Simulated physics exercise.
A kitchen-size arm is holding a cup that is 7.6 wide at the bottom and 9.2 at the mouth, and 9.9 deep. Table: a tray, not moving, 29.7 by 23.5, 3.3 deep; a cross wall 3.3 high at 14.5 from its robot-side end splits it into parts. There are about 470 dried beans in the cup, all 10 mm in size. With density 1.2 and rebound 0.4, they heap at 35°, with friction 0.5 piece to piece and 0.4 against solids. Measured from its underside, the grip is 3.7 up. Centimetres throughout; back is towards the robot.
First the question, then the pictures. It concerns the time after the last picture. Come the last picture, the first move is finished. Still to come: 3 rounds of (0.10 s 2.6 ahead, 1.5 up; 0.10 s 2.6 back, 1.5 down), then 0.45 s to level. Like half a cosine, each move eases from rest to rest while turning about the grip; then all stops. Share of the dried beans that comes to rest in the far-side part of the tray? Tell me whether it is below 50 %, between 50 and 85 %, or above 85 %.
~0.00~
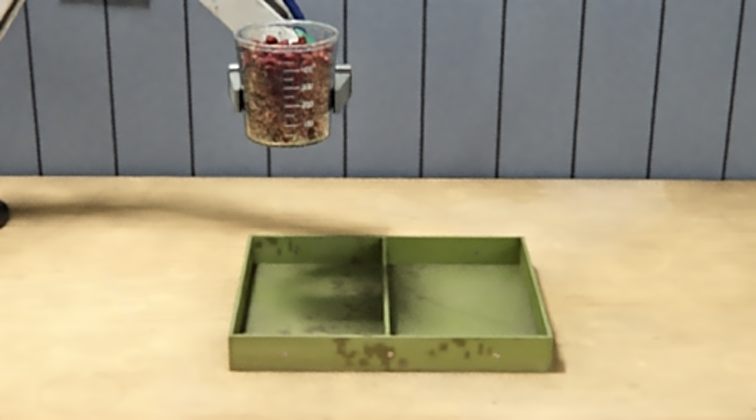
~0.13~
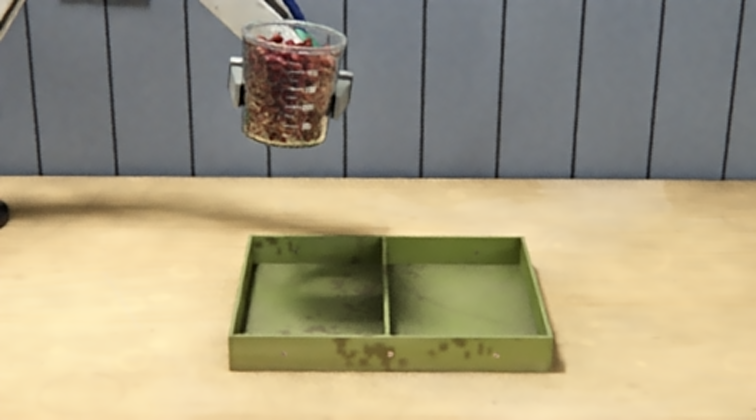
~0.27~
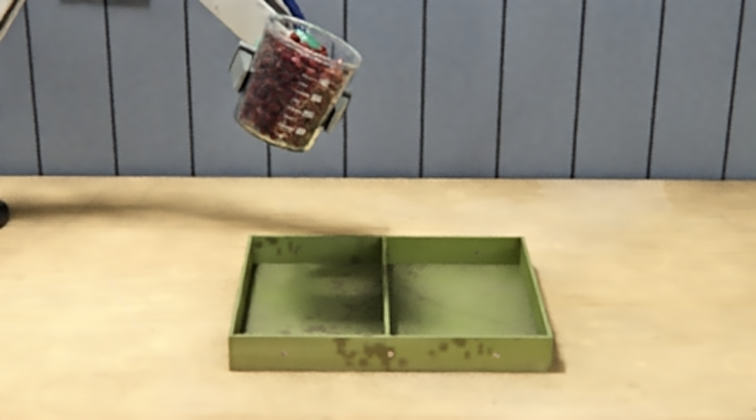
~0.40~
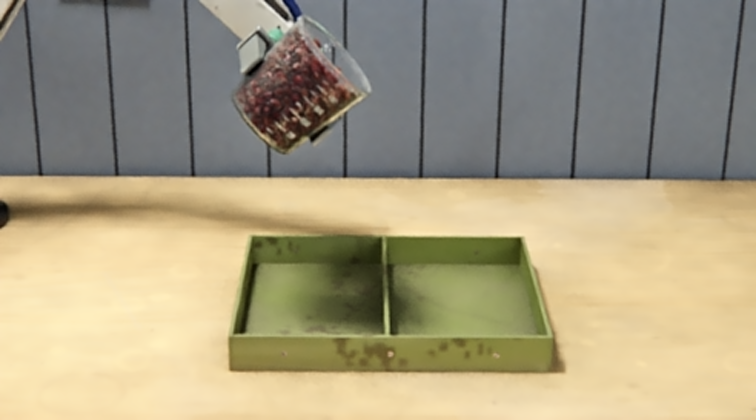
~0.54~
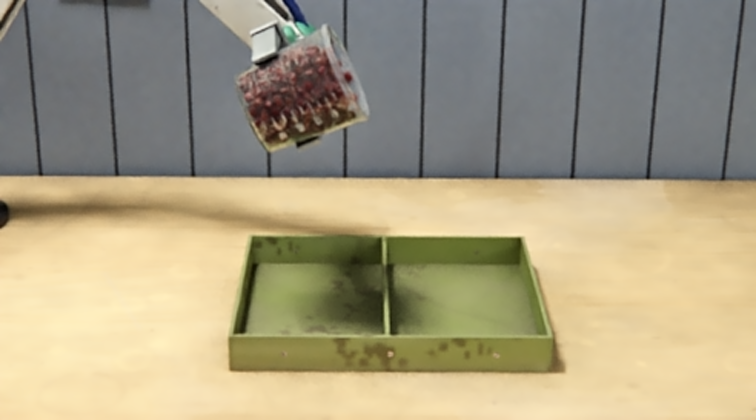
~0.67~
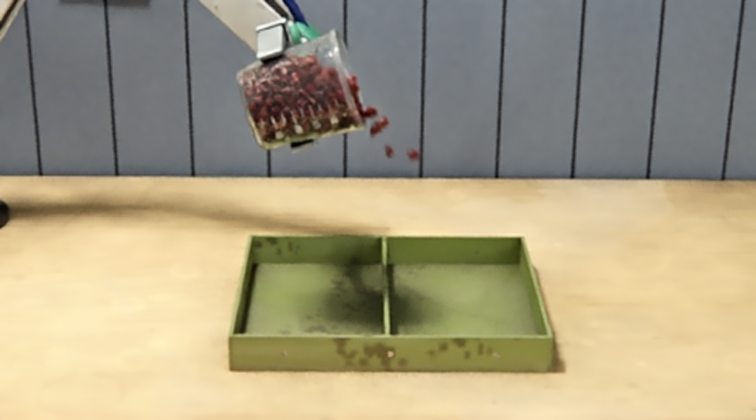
That share comes out between 50 and 85 %.
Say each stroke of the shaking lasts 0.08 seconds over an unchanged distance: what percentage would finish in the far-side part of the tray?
It would come to roughly 75 %.
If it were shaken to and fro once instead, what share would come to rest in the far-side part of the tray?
In that case it would be near 35 percent.
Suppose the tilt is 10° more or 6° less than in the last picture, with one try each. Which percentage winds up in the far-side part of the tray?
It would be around 80 and 50 per cent.
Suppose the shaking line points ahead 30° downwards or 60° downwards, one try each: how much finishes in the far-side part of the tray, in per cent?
It comes to around 25 per cent on the first try and around 15 per cent on the second.
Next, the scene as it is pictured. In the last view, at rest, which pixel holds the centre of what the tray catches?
It lands close to (449, 305).
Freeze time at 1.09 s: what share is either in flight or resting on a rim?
That comes to about 19 per cent, more or less.
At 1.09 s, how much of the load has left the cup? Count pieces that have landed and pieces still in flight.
Around 50 percent at that moment.
After 1.09 s, tilted 72° forward, highest piece 24 above the table; 240 in the cup, 141 in the far-side part, 2 in the robot-side part, 91 in flight or on a rim.
After 1.51 s, tilted 32° forward, highest piece 27 above the table; 290 in the far-side part, 168 in the cup, 12 in the robot-side part, 3 on the table or floor, 1 in flight or on a rim.
After 1.92 s, level, highest piece 26 above the table; 291 in the far-side part, 168 in the cup, 12 in the robot-side part, 3 on the table or floor.
After 2.97 s, level, highest piece 26 above the table; 291 in the far-side part, 168 in the cup, 12 in the robot-side part, 3 on the table or floor.
In the end, 291 in the far-side part, 168 in the cup, 12 in the robot-side part, 3 on the table or floor. That is 61 % in the far-side part of the tray.
